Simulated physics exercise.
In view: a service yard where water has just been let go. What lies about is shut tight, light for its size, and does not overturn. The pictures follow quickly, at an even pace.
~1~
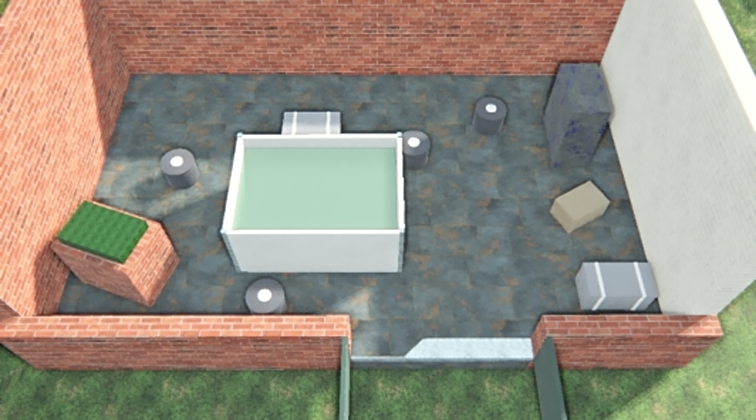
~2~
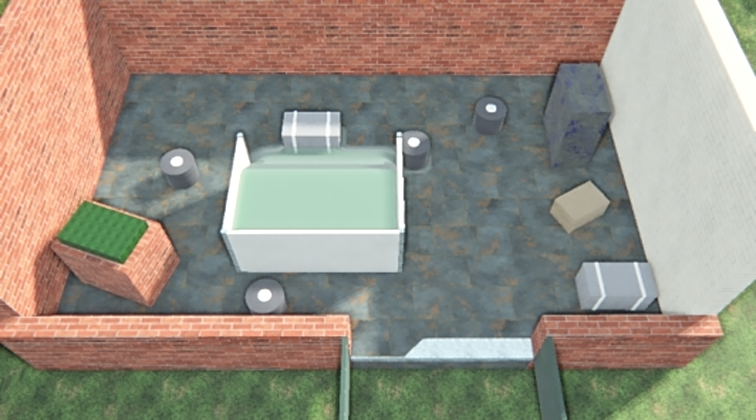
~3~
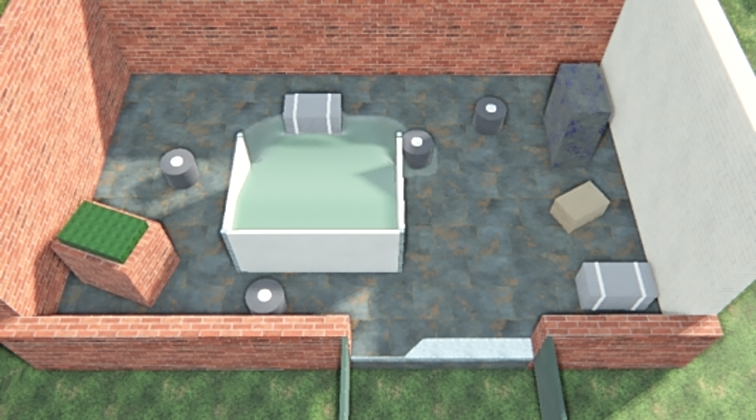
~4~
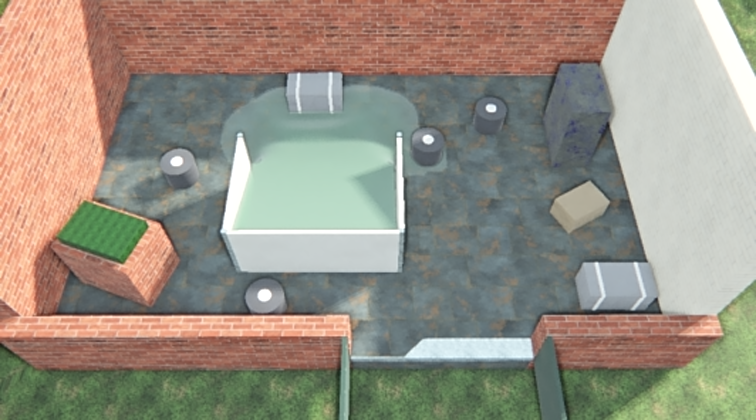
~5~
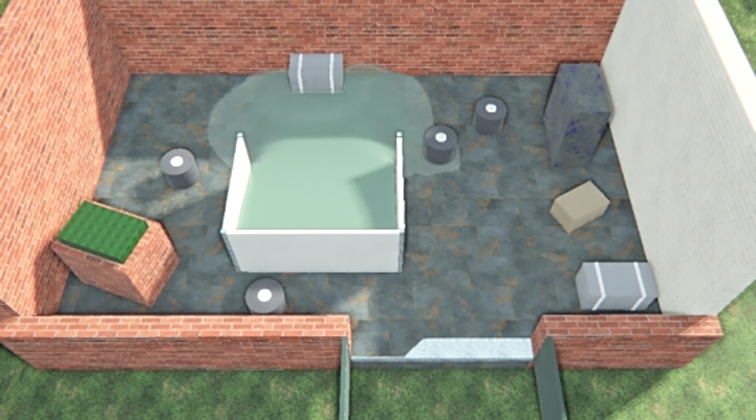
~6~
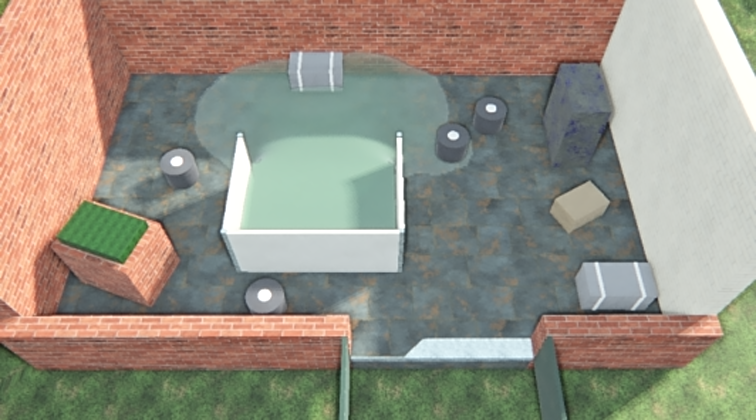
To begin with, pale green water sits inside a white-walled enclosure in a brick-walled yard. The back wall disappears and the water spreads out behind it, pushing a grey strapped trunk back to the brick wall. A round grey tub then slides a short way right, while the other objects stay put.
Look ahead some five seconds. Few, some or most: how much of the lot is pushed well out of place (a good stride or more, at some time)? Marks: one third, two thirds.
That comes to two thirds or above.
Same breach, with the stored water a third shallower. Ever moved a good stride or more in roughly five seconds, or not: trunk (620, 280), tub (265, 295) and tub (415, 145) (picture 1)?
One after the other: Short of that, short of that, pushed that far.
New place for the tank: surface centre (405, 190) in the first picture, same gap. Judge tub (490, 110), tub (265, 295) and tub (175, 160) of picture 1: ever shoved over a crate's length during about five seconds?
One after the other: Yes, under that, that far or more.
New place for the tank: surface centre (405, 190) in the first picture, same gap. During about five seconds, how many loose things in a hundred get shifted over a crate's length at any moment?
Close to 90 %.
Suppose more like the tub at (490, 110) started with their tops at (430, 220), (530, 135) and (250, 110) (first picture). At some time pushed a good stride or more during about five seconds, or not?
In turn: Never so far, pushed that far, swept aside.
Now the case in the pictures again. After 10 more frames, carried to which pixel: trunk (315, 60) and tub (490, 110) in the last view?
Near (271, 61) and (507, 128).
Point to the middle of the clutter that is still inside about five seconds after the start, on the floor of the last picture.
Close to (389, 253).
A moment on, 2 of 7 are well off their spots; 1 afloat.
Next, 2 of 7 are well off their spots; 1 afloat.
Later, 4 of 7 are well off their spots; 2 afloat.
In the end, 7 of 7 are well off their spots, and 7 have been at some point; 4 afloat.
